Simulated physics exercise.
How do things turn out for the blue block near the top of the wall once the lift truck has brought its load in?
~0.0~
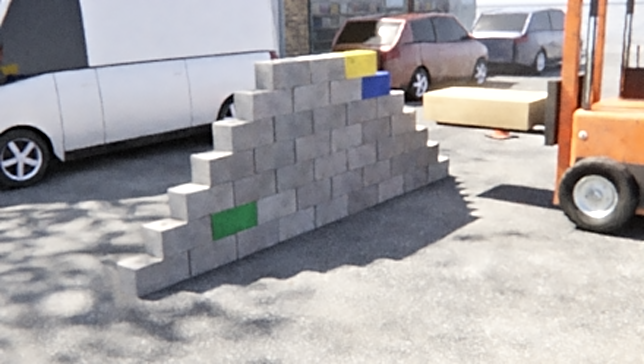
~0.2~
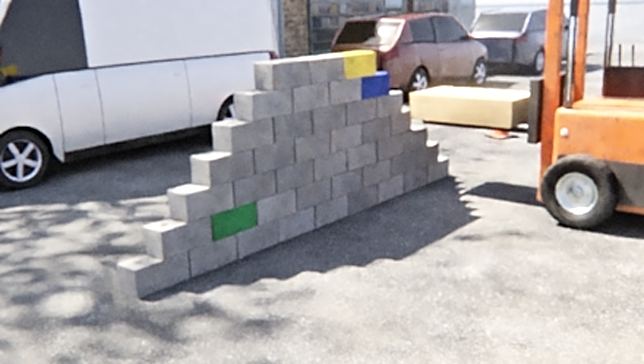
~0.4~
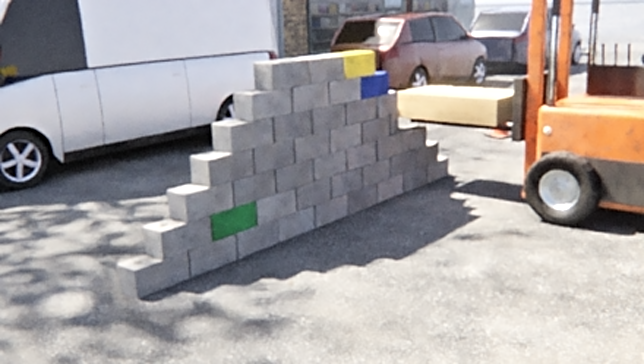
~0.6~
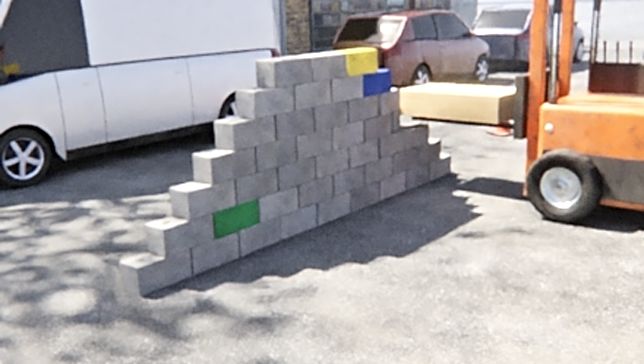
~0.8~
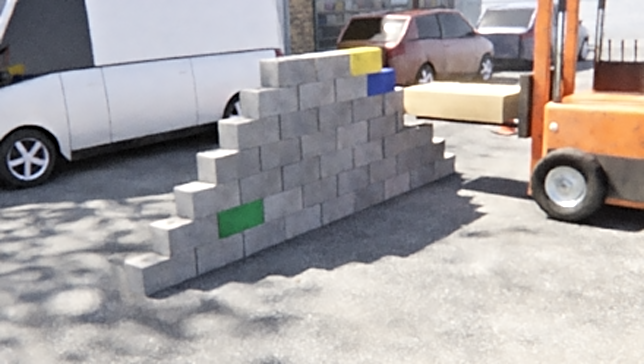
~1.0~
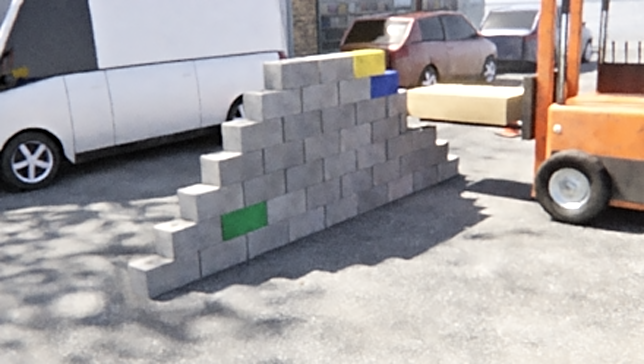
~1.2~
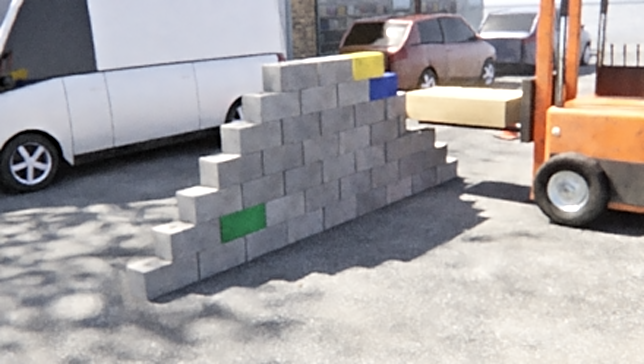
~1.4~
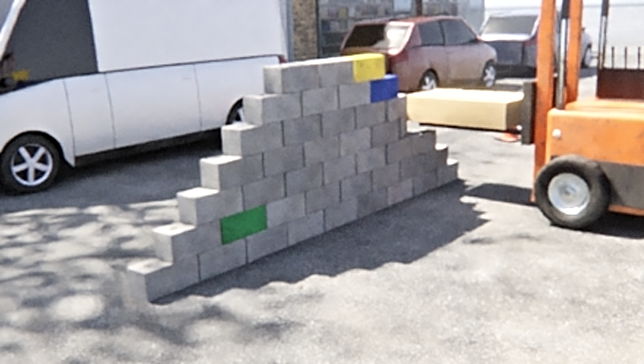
The blue block stays up, still resting in its place just below the yellow block.
